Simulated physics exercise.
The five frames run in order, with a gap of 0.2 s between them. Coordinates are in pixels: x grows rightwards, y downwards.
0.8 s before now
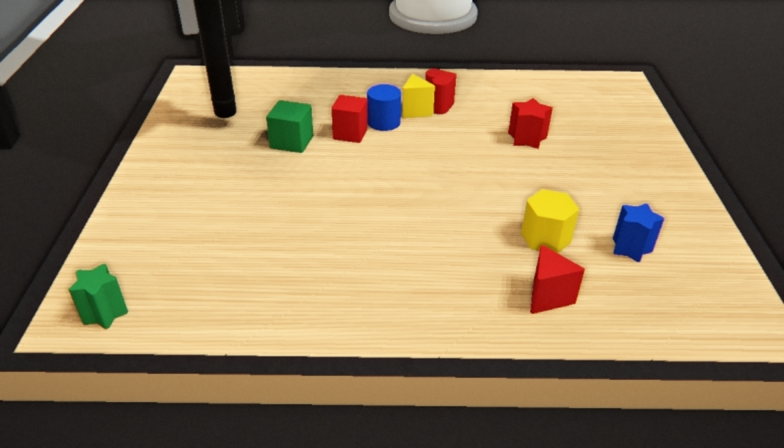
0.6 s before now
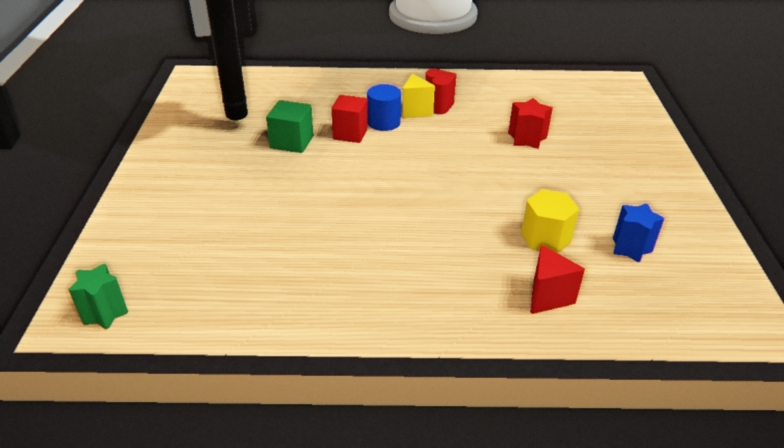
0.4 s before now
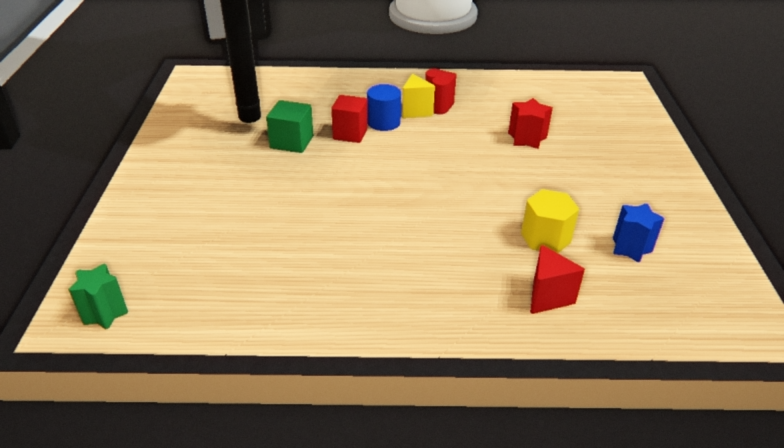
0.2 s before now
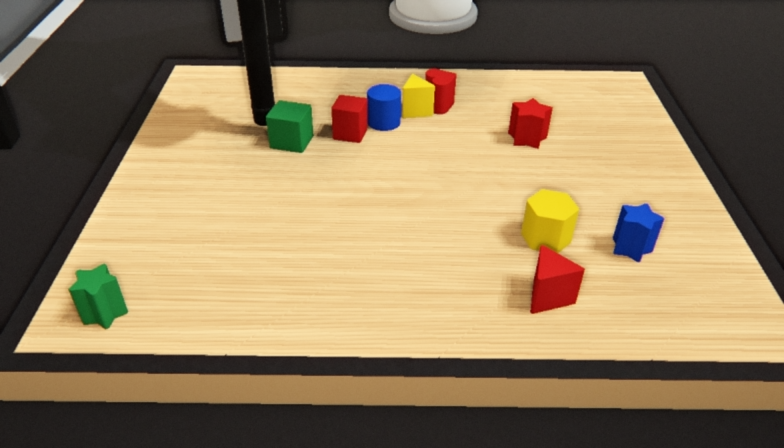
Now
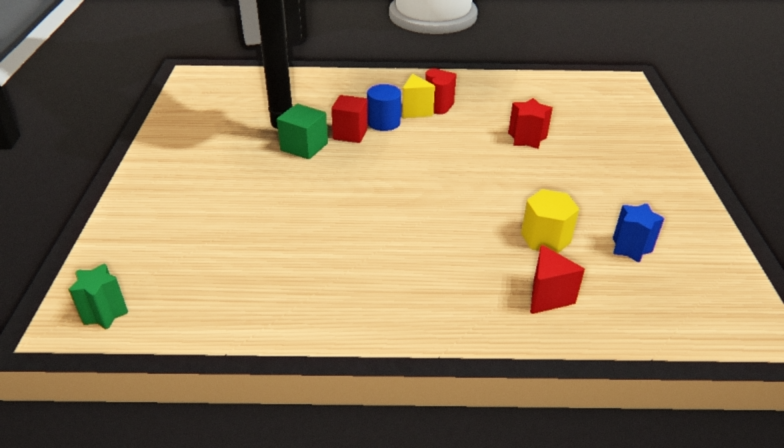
On a light wooden board scattered with coloured blocks, a black rod moves right along the upper left, reaches the green cube and pushes it slightly toward the red cube, while the other blocks stay still.
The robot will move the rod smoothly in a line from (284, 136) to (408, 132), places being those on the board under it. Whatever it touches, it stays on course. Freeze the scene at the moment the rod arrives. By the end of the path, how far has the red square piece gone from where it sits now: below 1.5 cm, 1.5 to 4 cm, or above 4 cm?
My answer is that it shifts over 4 cm.
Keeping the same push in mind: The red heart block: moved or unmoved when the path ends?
That block remains where it is.
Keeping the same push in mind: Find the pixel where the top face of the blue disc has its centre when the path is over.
It ends at (402, 87).
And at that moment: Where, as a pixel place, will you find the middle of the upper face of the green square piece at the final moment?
It will end up at (319, 120).
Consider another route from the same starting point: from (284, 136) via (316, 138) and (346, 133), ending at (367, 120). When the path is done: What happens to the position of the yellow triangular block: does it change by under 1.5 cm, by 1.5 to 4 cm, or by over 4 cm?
It shifts by 1.5 to 4 cm.
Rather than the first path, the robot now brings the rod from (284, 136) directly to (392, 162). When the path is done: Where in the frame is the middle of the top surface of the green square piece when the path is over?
At roughly (344, 138).
On the path given first. One third of the way, rod at (325, 123); green square piece at (319, 119), turned 50° clockwise.
Two thirds of the way, rod at (367, 122); green square piece at (319, 120), turned 50° clockwise; red square piece at (392, 107); blue disc at (393, 90); yellow triangular block at (420, 80).
At the end, rod at (409, 121); green square piece at (319, 120), turned 50° clockwise; red square piece at (425, 113), turned 55° clockwise; blue disc at (402, 87); yellow triangular block at (419, 77), turned 40° clockwise; red heart block unmoved.
